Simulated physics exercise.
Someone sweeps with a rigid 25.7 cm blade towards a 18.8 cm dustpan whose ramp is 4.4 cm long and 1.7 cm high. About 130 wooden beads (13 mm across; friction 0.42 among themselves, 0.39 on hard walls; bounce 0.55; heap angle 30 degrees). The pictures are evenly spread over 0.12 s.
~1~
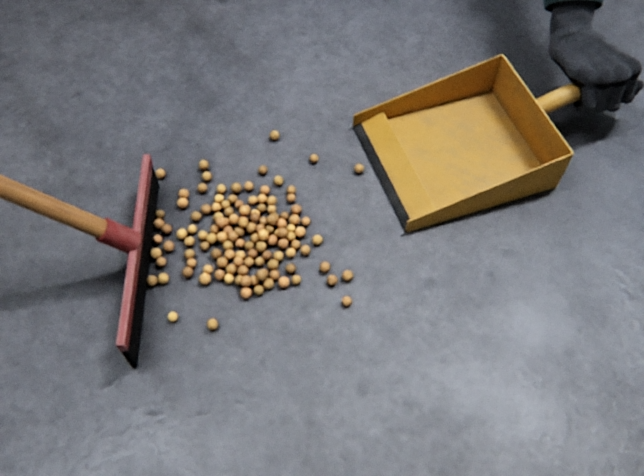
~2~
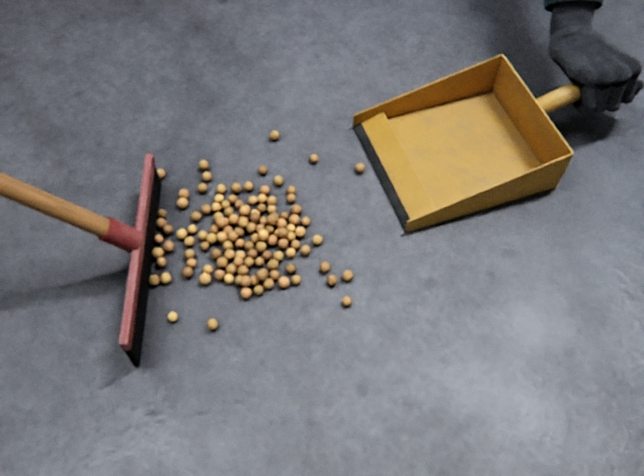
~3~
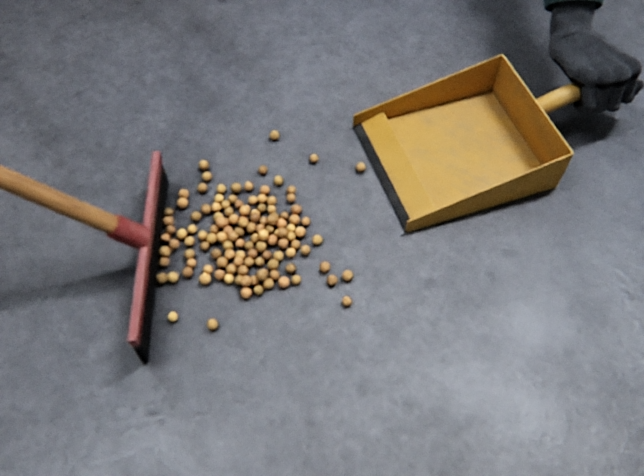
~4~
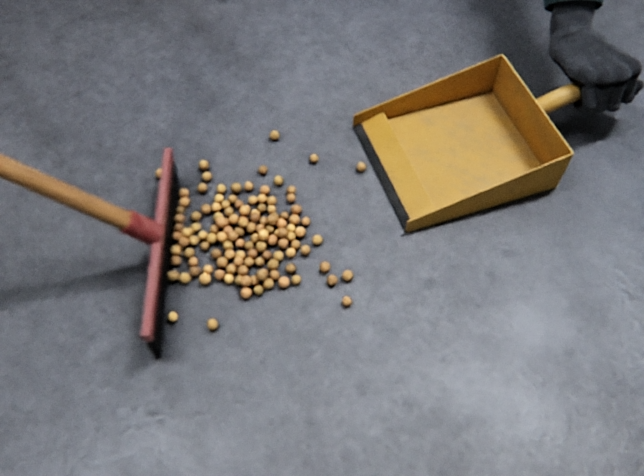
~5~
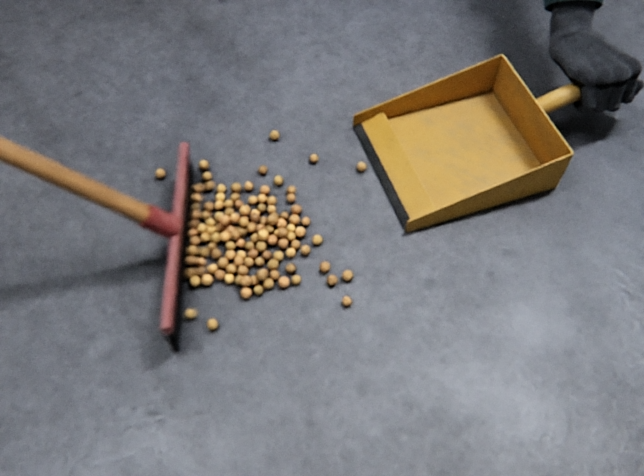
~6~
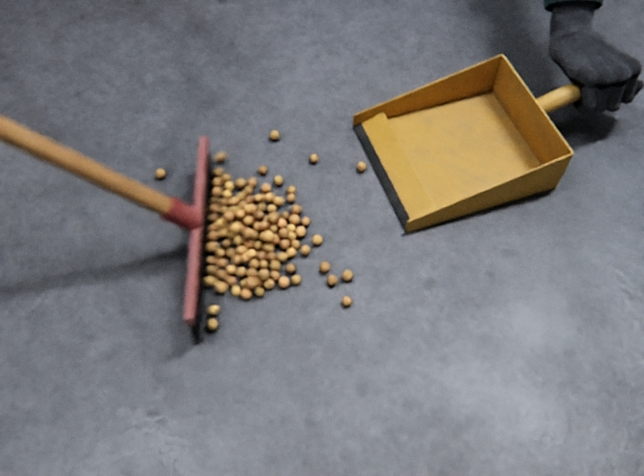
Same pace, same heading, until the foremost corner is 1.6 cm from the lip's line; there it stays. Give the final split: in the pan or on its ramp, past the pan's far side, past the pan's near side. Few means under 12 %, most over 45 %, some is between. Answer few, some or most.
In the pan or on its ramp: Some; past the pan's far side: Few; past the pan's near side: Some.
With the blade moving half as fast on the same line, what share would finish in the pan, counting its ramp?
It would be near 15 per cent.
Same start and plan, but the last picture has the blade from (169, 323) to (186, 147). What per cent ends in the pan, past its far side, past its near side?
Pan 10, far 5, near 35.
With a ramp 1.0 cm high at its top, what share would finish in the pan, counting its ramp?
In that case some 25 per cent.
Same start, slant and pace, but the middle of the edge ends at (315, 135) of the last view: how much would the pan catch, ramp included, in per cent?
About 10 per cent.
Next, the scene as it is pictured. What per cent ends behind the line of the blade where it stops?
About 0 per cent.
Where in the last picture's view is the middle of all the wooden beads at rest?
Around (409, 209).
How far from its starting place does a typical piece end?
Some 24 cm.
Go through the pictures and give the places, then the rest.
The first frame shows blade from (123, 346) to (148, 163), moved 0.0 cm, 0 of the pieces shifted so far; middle of the pieces at (239, 232); pan at (465, 152).
The second frame shows blade from (126, 345) to (151, 162), moved 0.3 cm, 0 of the pieces shifted so far; middle of the pieces at (239, 232).
The third frame shows blade from (135, 342) to (158, 160), moved 1.2 cm, 8 of the pieces shifted so far; middle of the pieces at (239, 232).
The fourth frame shows blade from (148, 337) to (169, 156), moved 2.7 cm, 14 of the pieces shifted so far; middle of the pieces at (239, 232).
The fifth frame shows blade from (167, 329) to (185, 151), moved 4.9 cm, 31 of the pieces shifted so far; middle of the pieces at (241, 232).
The sixth frame shows blade from (190, 320) to (205, 145), moved 7.5 cm, 83 of the pieces shifted so far; middle of the pieces at (253, 235); pan at (465, 152).
Then, 0.10 s after the last picture, middle of the blade 14 cm from the lip; 0 % over the lip, far side 5 %, near side 30 %.
Then, 0.17 s after the last picture, middle of the blade 7 cm from the lip; 0 % over the lip, far side 5 %, near side 35 %.
Then, 0.38 s after the last picture, middle of the blade 5 cm from the lip; 25 % over the lip, far side 5 %, near side 40 %.
In the end, pan 20 %, far side 5 %, near side 40 %, in front of the lip or behind the blade 35 %.
